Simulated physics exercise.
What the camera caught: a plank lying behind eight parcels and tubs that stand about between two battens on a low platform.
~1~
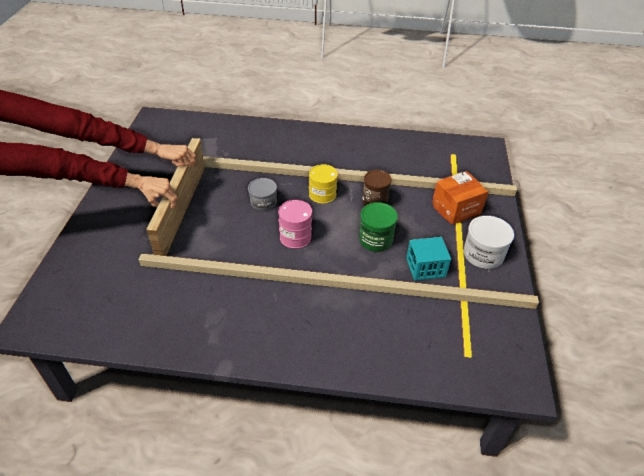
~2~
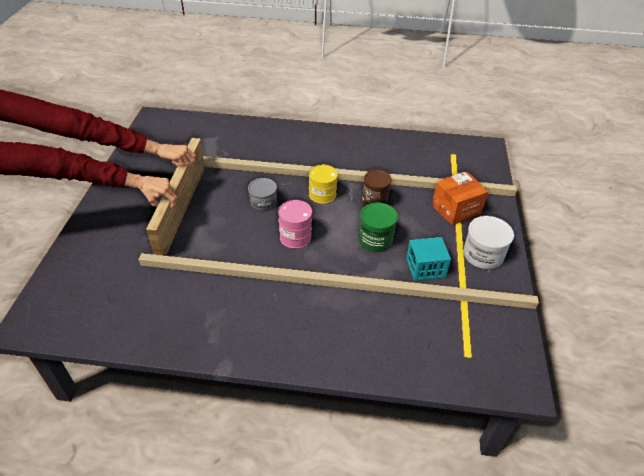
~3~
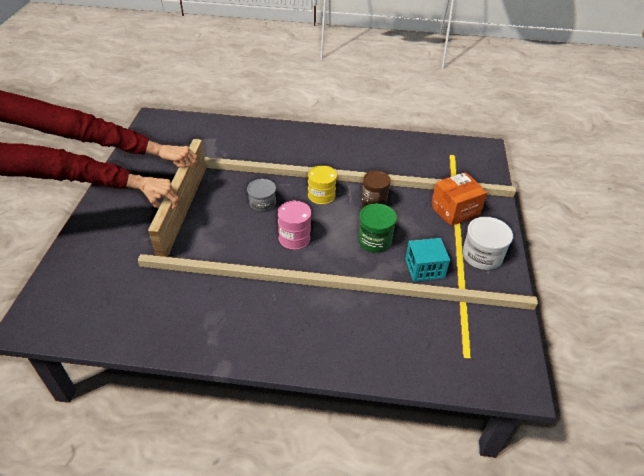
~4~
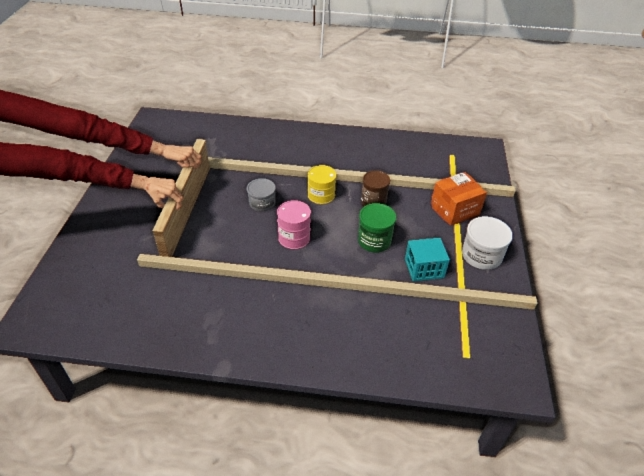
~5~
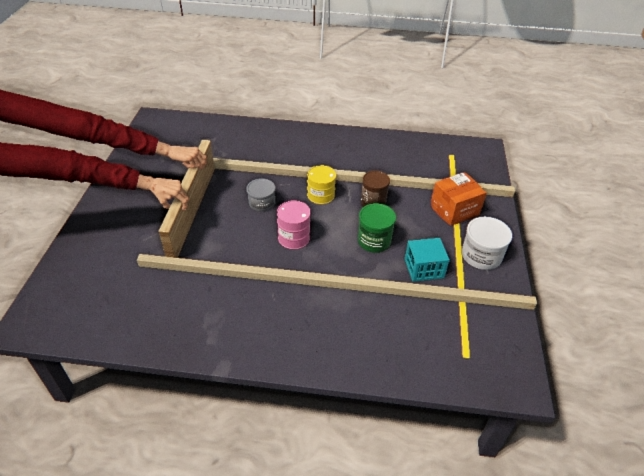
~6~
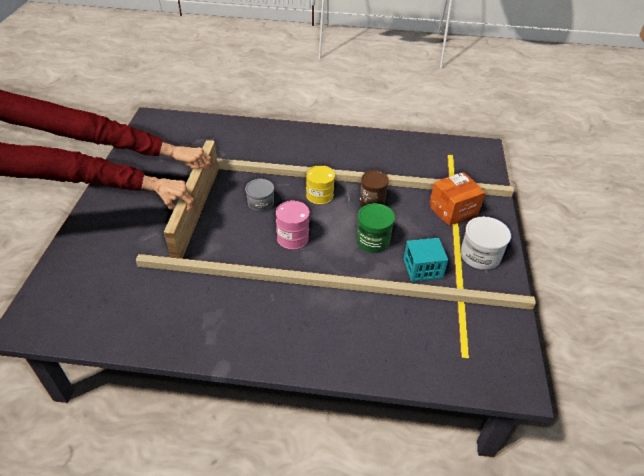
Two hands in red sleeves held a wooden plank still on a dark table, then slid it slightly right between two wooden strips, while the colourful tubs and boxes in front of it stayed put.
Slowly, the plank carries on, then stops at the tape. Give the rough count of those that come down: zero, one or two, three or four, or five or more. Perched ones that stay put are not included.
The drop will claim one or two of them.
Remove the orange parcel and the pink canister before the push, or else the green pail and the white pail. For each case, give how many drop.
I'd say 0 the first time and 0 the second time.
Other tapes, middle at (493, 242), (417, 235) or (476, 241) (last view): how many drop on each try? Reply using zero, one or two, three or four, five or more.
Taking the places in the order asked: 3 or 4, then none, then 1 or 2.
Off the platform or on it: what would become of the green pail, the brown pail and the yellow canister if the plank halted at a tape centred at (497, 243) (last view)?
Outcome - green pail: It is not there; brown pail: It is not there; yellow canister: It stays up there.
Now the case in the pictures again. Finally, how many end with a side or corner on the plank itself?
Contact count: 4.
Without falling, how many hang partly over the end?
I get 1.
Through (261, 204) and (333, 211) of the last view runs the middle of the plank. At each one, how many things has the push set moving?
The counts are 1 and 5.
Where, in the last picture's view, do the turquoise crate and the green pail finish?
In the last picture the turquoise crate sits at (479, 274) while the green pail sits at (500, 232).
A little later, none off yet; white pail at rest near (485, 244); orange parcel at rest near (456, 199); turquoise crate at rest near (425, 260).
When it is over, the number that fall off is one or two; down, orange parcel.
